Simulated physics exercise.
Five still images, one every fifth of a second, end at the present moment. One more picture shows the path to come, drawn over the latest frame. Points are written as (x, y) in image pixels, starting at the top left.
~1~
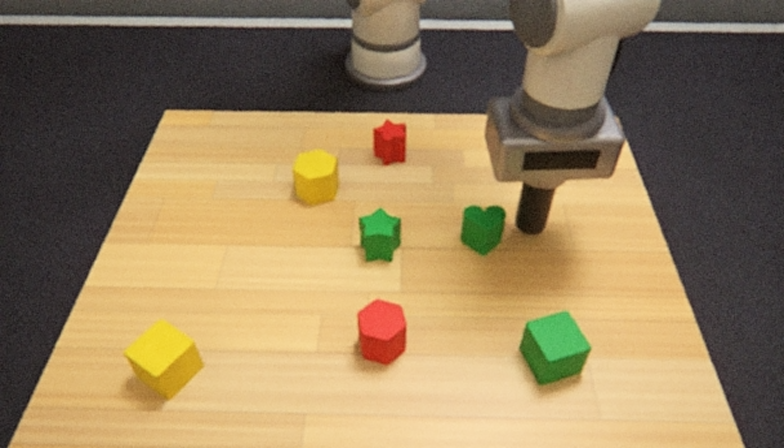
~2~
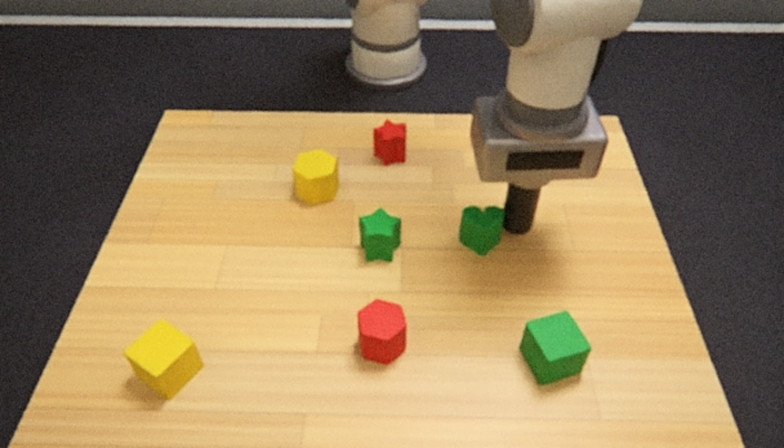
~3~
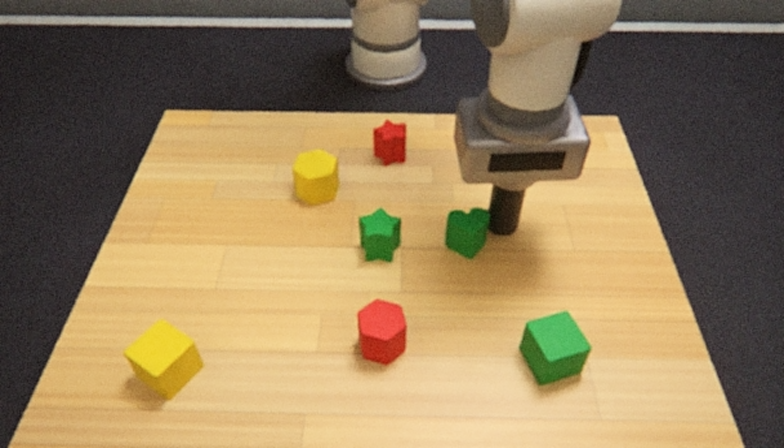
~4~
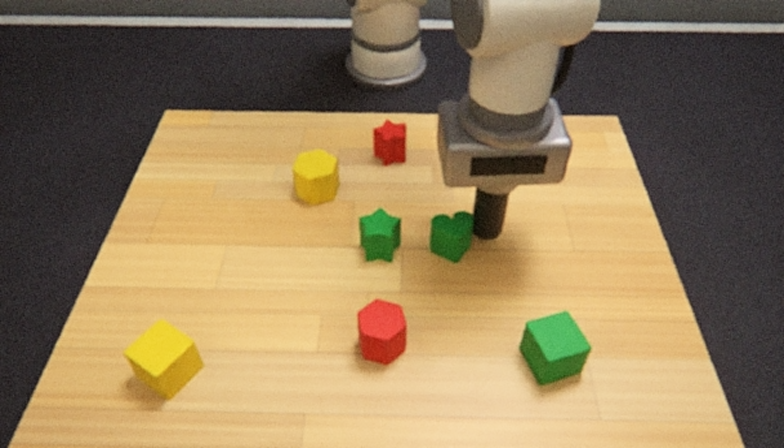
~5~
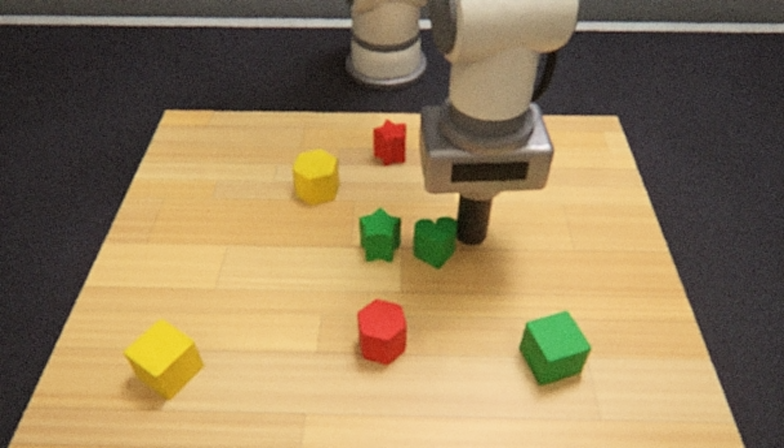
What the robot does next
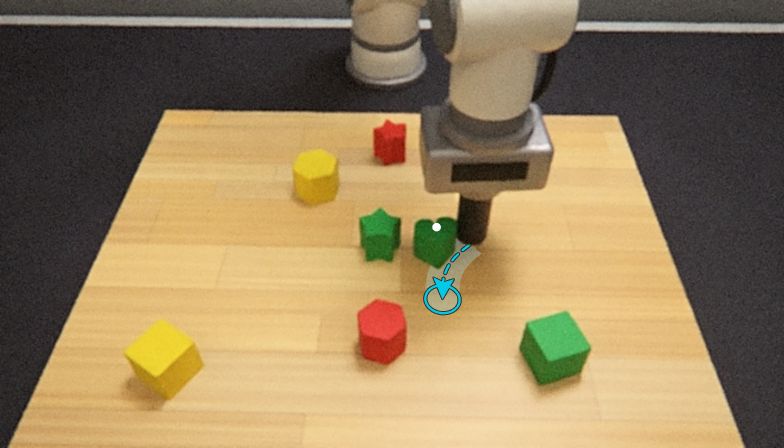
Robot arm with a dark rod pushing a green heart block left across a wooden table, close to a green star block.
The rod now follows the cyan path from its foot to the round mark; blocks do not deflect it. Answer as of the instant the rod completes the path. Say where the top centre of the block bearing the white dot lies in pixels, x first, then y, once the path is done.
It should be at (408, 239) by then.
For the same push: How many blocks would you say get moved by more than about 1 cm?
Going by the path, one block will move.
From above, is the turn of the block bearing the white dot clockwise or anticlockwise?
Rotates clockwise.
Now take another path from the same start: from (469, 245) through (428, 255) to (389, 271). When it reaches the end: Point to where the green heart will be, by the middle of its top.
Put as a pixel place, it's (358, 263).
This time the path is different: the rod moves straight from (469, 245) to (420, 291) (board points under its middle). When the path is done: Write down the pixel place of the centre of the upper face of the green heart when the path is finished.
In the picture, it is at (393, 244).
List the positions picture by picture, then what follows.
In the first picture, tip of the rod (530, 225), middles of tops, green star block (380, 222), green heart (485, 215).
In the second picture, rod (517, 225), nothing pushed.
In the third picture, rod (502, 226), green heart (470, 218).
In the fourth picture, rod (486, 230), green heart (454, 222).
In the fifth picture, rod (471, 235), green star block (380, 222), green heart (437, 227).
The line goes from (469, 245) by way of (453, 259) and (444, 278) to (442, 299); the dot is on the green heart.
On the path given first. Halfway along, rod (448, 259); green heart (409, 238), turned 45° clockwise.
At the end, rod (443, 290); green star block unmoved; green heart (408, 239), turned 50° clockwise.
